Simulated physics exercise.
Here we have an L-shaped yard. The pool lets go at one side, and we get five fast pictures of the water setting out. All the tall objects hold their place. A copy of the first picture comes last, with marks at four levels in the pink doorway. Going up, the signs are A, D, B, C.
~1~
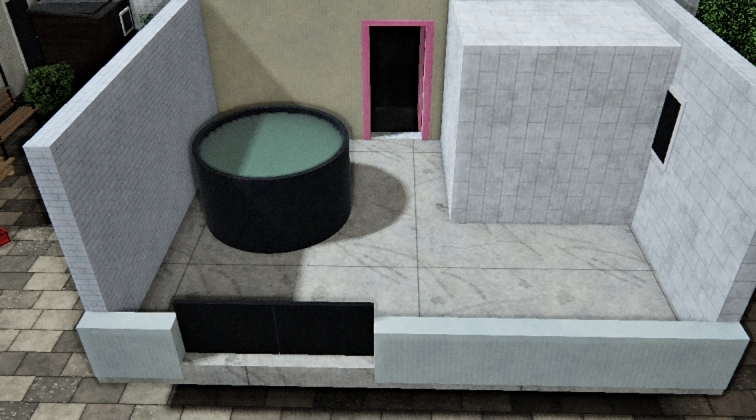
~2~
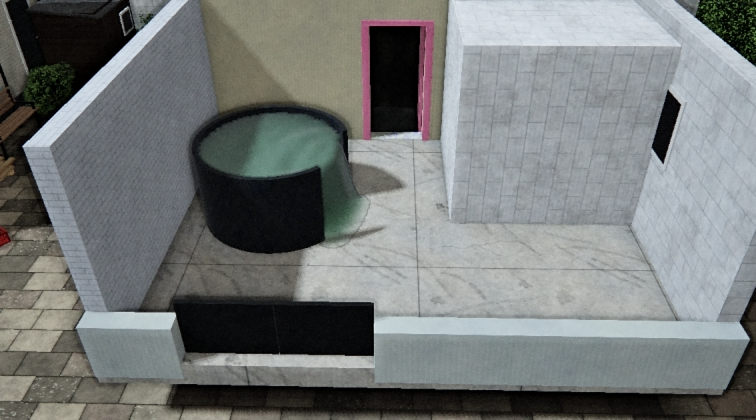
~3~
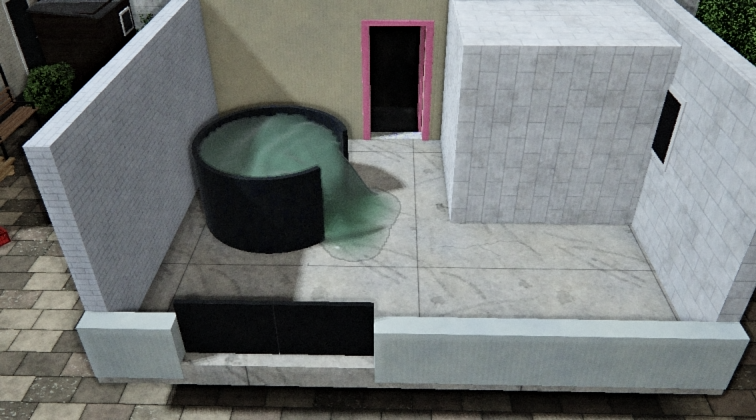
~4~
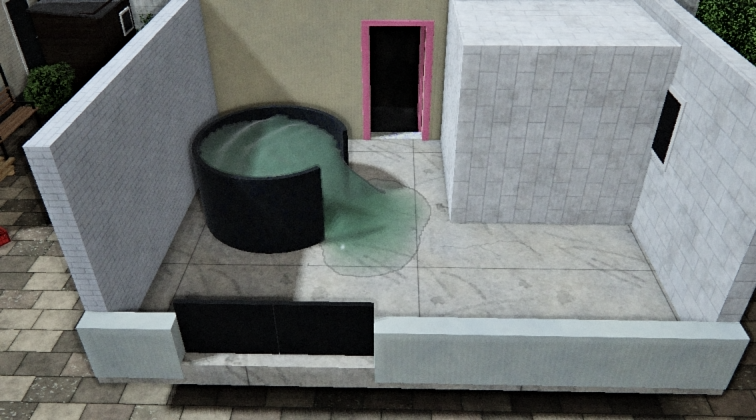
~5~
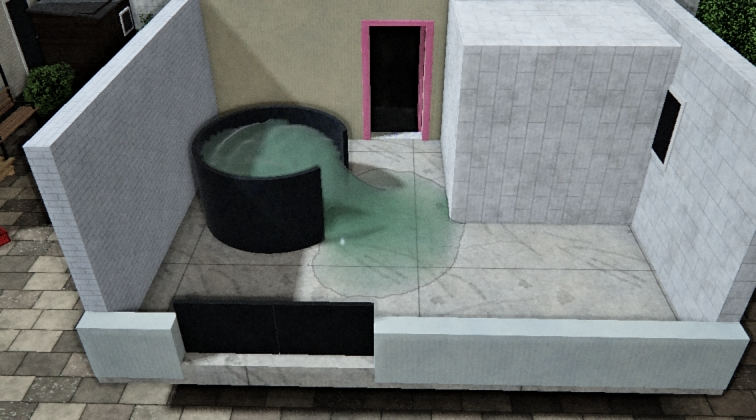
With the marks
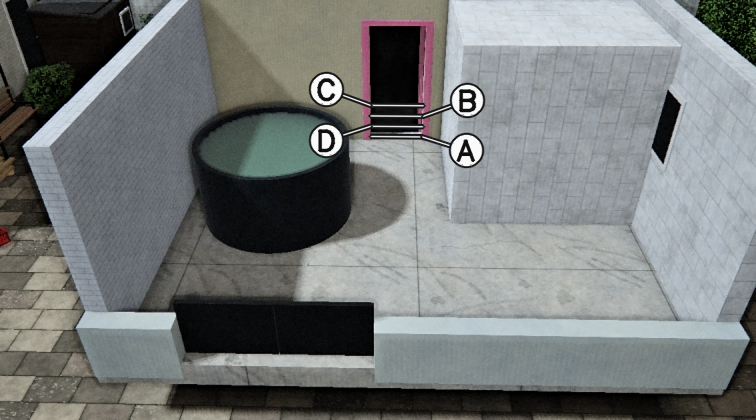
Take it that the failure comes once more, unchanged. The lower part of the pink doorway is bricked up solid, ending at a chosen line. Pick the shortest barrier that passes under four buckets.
Take D.
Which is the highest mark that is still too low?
It is A.
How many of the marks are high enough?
Three of them.
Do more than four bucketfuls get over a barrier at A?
Yes.
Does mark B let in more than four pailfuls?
No, that is safe.
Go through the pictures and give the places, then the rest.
The first frame shows water in the pool at rest, its middle at (272, 144); foot of the pink doorway at (396, 139); shut gate at (275, 311).
In the second frame, 2 % of the ground under water, visible out to (353, 194).
In the third frame, 5 % of the ground under water, visible out to (369, 254).
In the fourth frame, 10 % of the ground under water, visible out to (392, 266).
In the fifth frame, 18 % of the ground under water, visible out to (443, 267).
In white, A at (396, 136); B at (396, 116); C at (397, 105); D at (396, 126); from the bottom up A, D, B, C.
Choosing A, dozens of bucketfuls pour in.
Choosing B, nothing gets over.
Choosing C, nothing gets over.
Choosing D, a bucket or two gets in.
